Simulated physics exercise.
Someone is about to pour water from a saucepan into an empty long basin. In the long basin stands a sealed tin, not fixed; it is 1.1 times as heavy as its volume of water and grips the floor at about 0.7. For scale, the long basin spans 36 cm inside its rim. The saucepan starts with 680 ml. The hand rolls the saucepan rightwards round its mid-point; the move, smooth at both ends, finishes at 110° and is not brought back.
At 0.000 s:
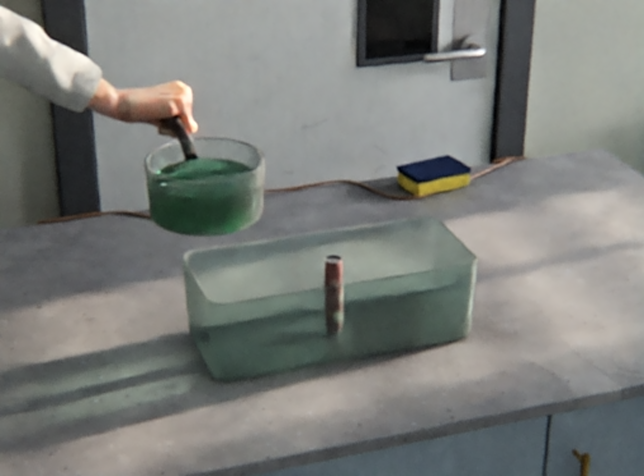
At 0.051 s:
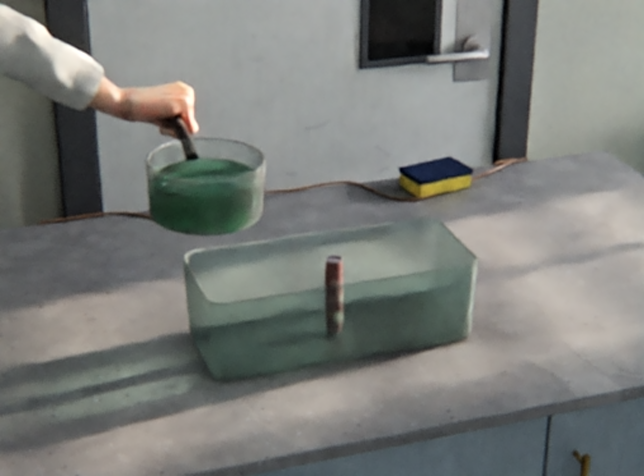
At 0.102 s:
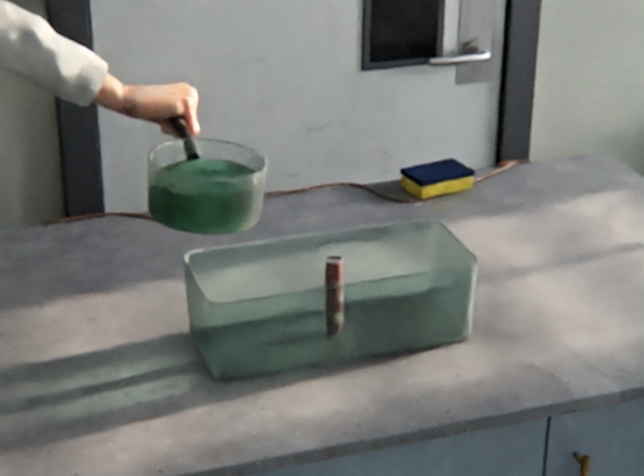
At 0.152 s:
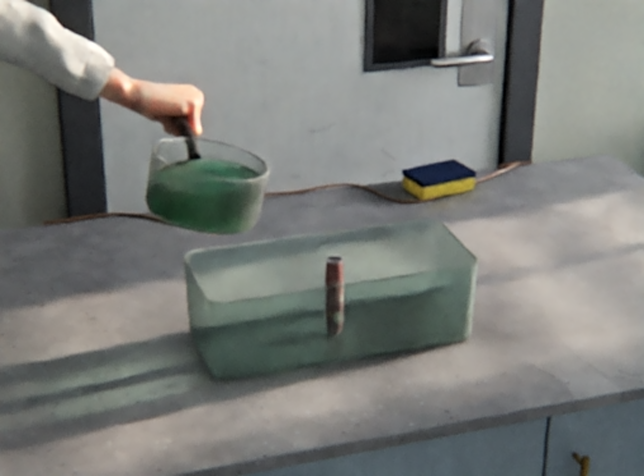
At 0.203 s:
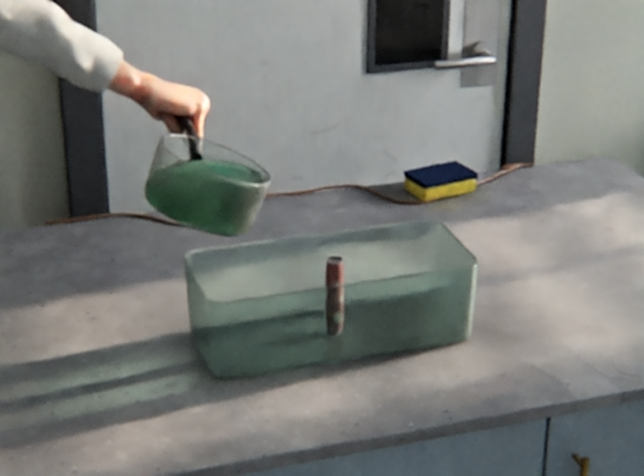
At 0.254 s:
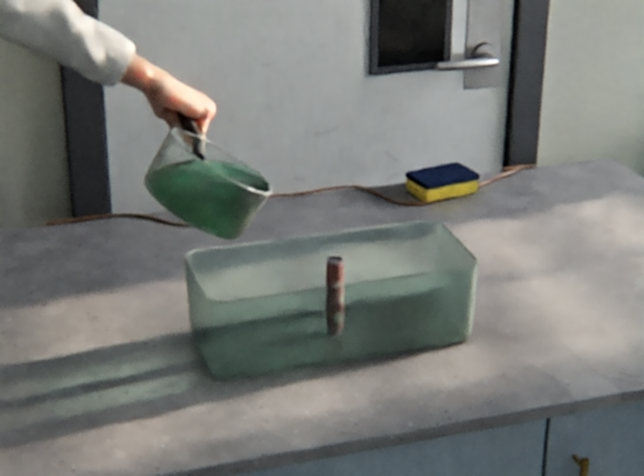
On a grey worktop, a hand smoothly tilts a saucepan of green water rightwards.
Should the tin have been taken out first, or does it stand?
It stays up.
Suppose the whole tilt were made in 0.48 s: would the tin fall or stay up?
The tin remains upright.
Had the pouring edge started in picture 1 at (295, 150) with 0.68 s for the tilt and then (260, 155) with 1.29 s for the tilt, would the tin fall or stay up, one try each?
First it falls; then it stays up.
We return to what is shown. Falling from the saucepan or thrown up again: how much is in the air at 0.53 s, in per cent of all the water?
Some 38 per cent.
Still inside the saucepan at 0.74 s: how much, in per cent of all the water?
Some 5 per cent.
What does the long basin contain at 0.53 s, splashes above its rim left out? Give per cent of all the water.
About 36 per cent.
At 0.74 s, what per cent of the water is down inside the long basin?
Some 90 per cent.
Then, 0.53 s in, the tilt is 98° and 26 per cent is still to pour; the tin stands where it began.
Then, 0.74 s in, the tilt is 110° and 5 per cent is still to pour; the tin stands where it began.
Then, 0.95 s in, the tilt is 110° and 0 per cent is still to pour; the tin stands where it began.
Then, 1.18 s in, the tilt is 110° and 0 per cent is still to pour; the tin stands where it began.
Finally, the tin stands where it began.
